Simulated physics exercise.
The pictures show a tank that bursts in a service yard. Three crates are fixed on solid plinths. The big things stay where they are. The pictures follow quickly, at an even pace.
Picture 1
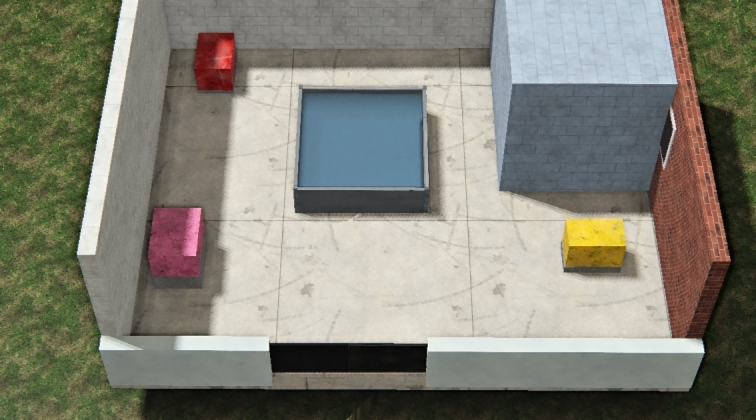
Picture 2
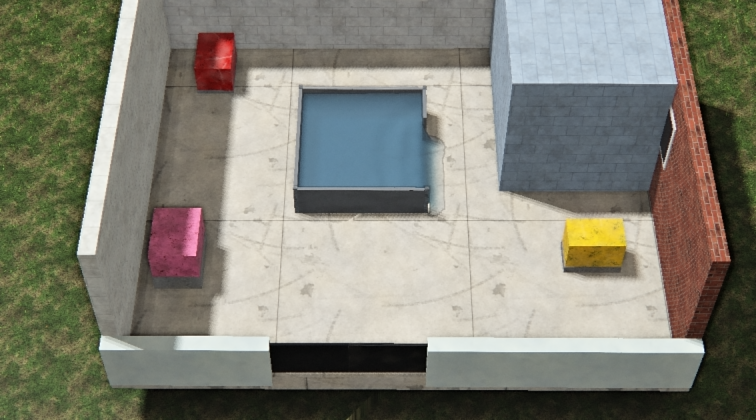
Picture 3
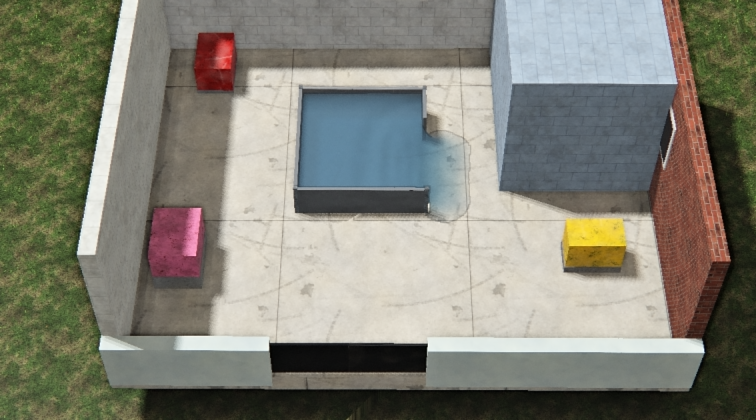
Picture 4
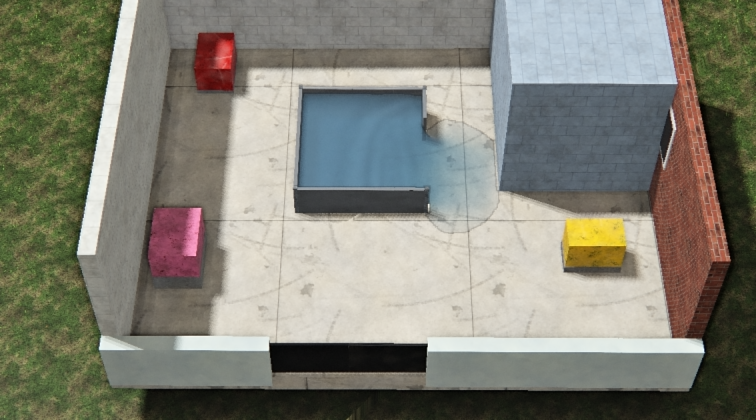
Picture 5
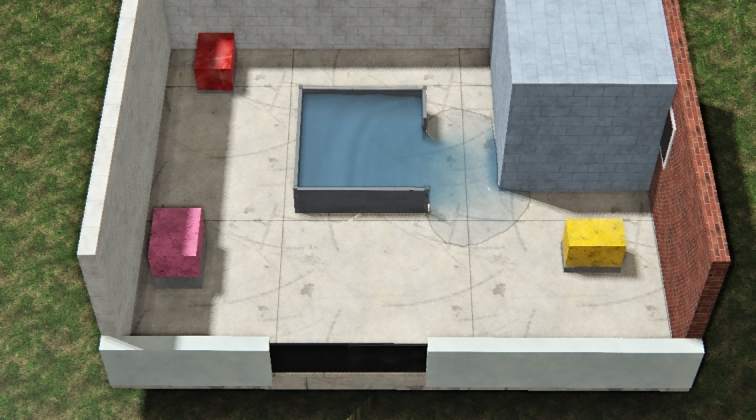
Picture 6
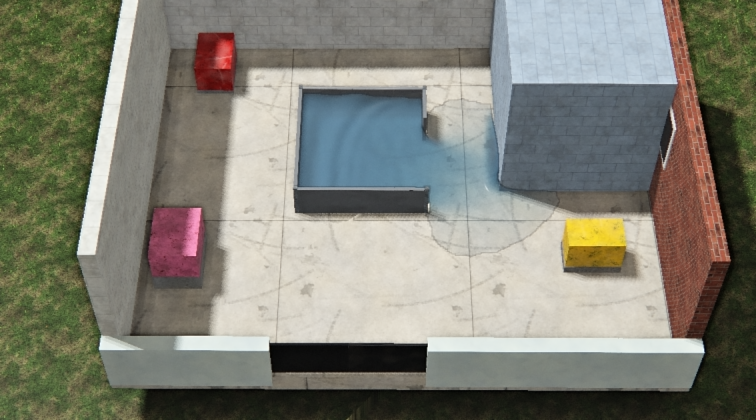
Water pours from the tank's right side and spreads across the pale yard floor.
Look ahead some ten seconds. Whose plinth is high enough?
In the end: The red crate is wetted; the pink crate escapes dry; the yellow crate is wetted.
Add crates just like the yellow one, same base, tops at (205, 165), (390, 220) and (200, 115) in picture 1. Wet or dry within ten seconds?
In that order: Remains dry, remains dry, is spared.
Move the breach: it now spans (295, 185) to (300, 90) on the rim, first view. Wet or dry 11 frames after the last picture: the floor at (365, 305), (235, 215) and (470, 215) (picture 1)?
As listed: No water, flooded, dry.
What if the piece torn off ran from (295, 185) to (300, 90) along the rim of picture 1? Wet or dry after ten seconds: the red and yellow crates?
One by one: The red crate is soaked; the yellow crate remains dry.
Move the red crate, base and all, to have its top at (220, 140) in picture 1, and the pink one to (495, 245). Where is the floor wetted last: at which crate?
It is the red crate.
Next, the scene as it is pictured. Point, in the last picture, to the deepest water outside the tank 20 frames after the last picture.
Roughly at (655, 363).
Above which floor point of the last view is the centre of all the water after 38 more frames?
Near (426, 197).
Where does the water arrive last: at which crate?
I say the crate marked pink.
A moment on, water covers 15 % of the floor; the red crate not reached, the pink crate not reached, the yellow crate water round its plinth.
Next, water covers 30 % of the floor; the red crate not reached, the pink crate not reached, the yellow crate water round its plinth.
Then, water covers 45 % of the floor; the red crate water round its plinth, the pink crate not reached, the yellow crate water round its plinth.
Later, water covers 75 % of the floor; the red crate water round its plinth, the pink crate not reached, the yellow crate water round its plinth.
In the end, water covers 95 % of the floor; the red crate was topped, the pink crate stayed above the water, the yellow crate was topped.
